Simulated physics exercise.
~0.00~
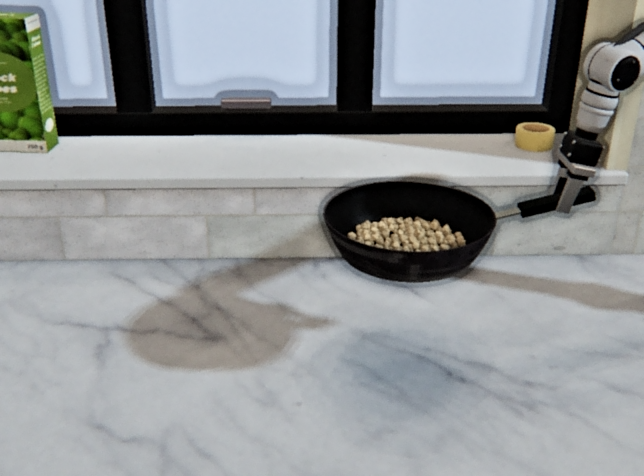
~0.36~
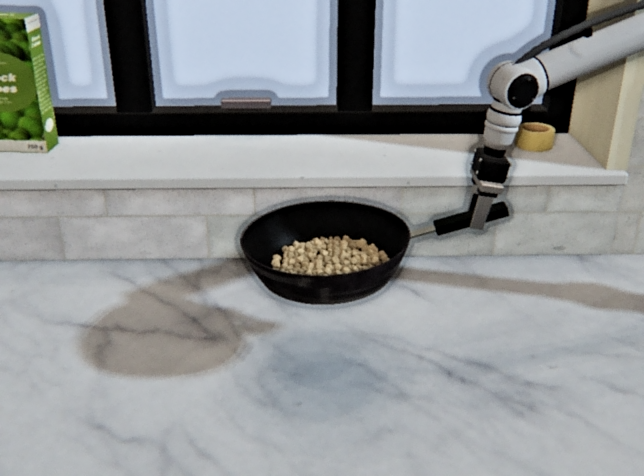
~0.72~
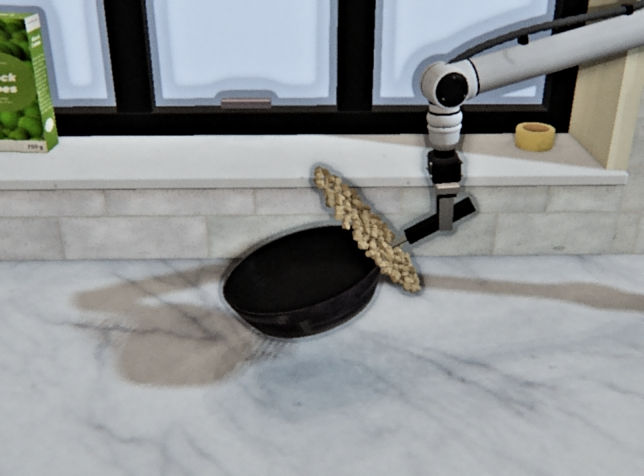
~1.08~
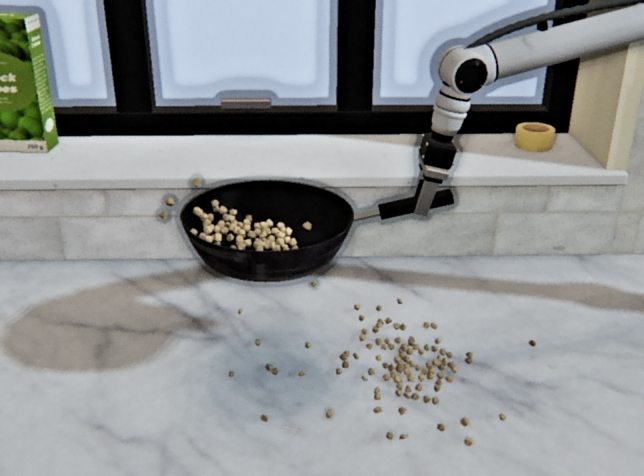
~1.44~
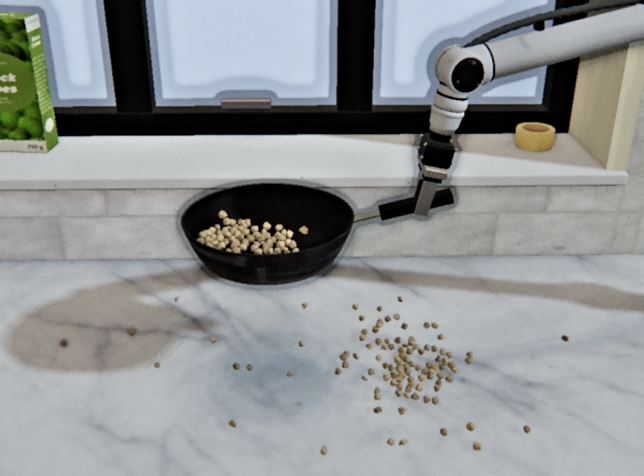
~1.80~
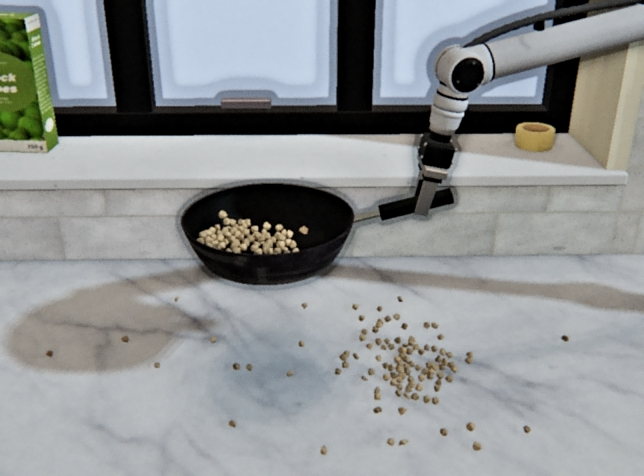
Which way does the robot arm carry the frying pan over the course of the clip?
The arm carries the frying pan to the left.
